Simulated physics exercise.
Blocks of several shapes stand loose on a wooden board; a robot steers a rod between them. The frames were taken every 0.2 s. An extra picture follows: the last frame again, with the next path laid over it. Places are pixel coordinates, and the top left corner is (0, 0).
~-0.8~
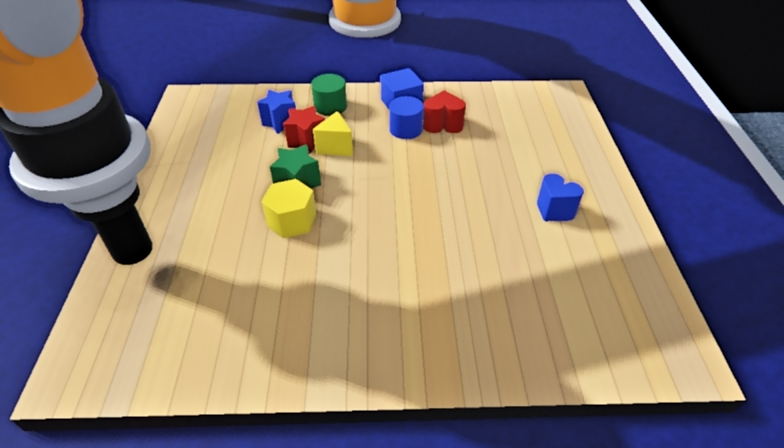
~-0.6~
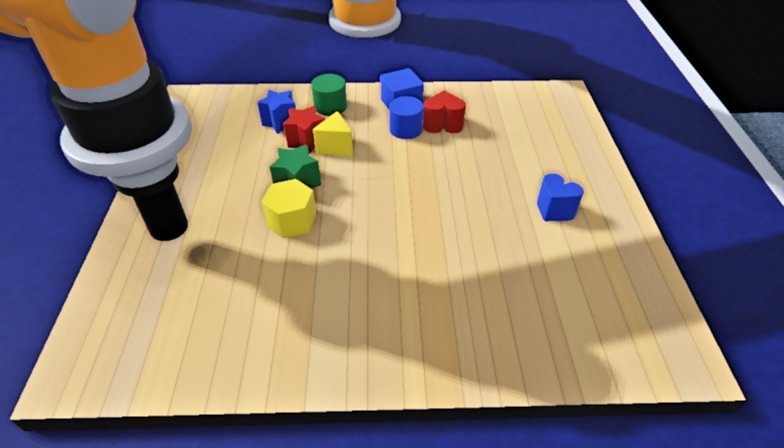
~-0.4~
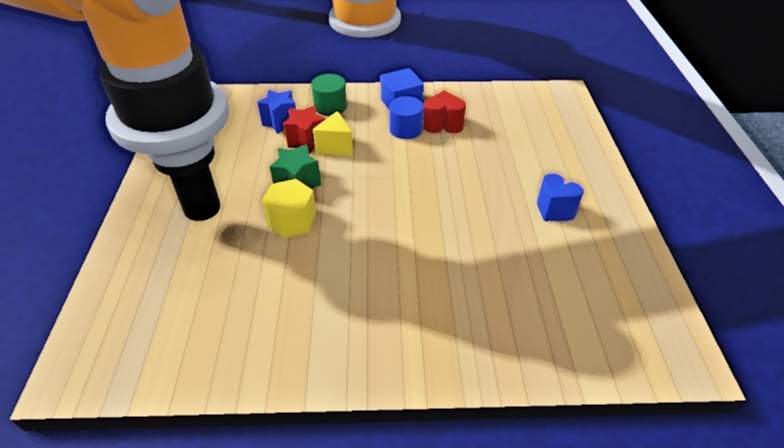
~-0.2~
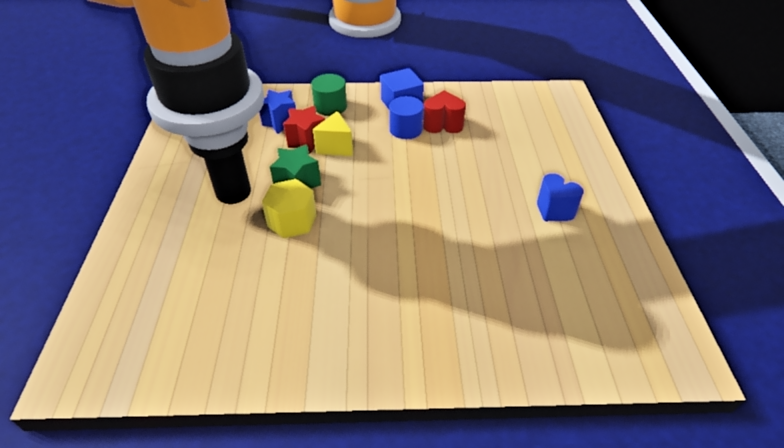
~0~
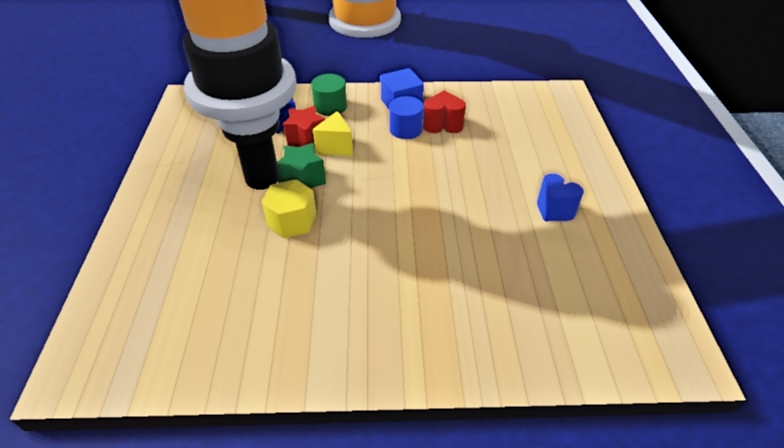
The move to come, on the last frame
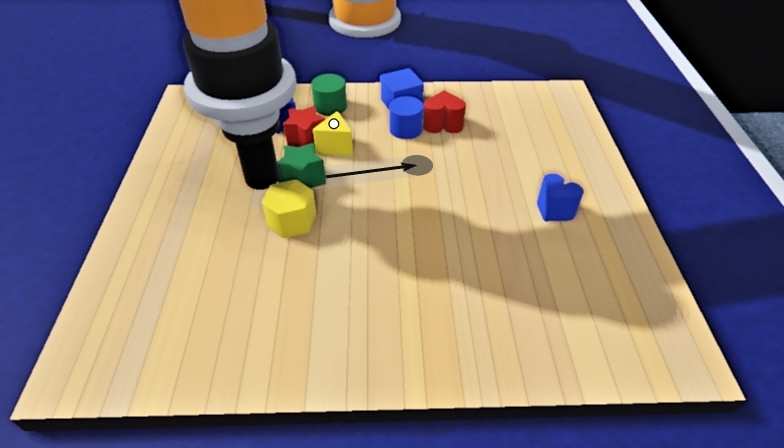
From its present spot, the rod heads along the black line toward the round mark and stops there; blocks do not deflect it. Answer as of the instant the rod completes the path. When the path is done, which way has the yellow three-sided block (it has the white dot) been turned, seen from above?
Bird's-eye view: Counterclockwise.
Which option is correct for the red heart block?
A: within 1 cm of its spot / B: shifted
The answer is A.
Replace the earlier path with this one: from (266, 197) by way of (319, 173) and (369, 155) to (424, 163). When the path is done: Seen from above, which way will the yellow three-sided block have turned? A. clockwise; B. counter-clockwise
(B)
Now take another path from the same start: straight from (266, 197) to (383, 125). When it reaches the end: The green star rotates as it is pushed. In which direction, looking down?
Clockwise rotation.
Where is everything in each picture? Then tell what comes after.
The first frame shows rod's lower end (134, 252); yellow hexagonal block (288, 196); green star (293, 158); yellow three-sided block (334, 124); red heart block (445, 101).
The second frame shows rod (170, 229); blocks still.
The third frame shows rod (203, 210); blocks still.
The fourth frame shows rod (234, 194); blocks still.
The fifth frame shows rod (263, 180); yellow hexagonal block (288, 196); green star (299, 156); yellow three-sided block (334, 124); red heart block (445, 101).
Drawn move, from (266, 197) through (315, 178) and (367, 172) to (417, 165); the dot is on the yellow three-sided block.
What follows on the original path. One third of the way, rod (313, 162); green star (339, 140), turned 20° clockwise; yellow three-sided block (338, 120).
Two thirds of the way, rod (367, 155); green star (371, 127), turned 25° anticlockwise; yellow three-sided block (348, 114), turned 20° anticlockwise.
At the end, rod (418, 149); yellow hexagonal block still; green star (379, 125), turned 55° anticlockwise; yellow three-sided block (348, 114), turned 25° anticlockwise; red heart block still.
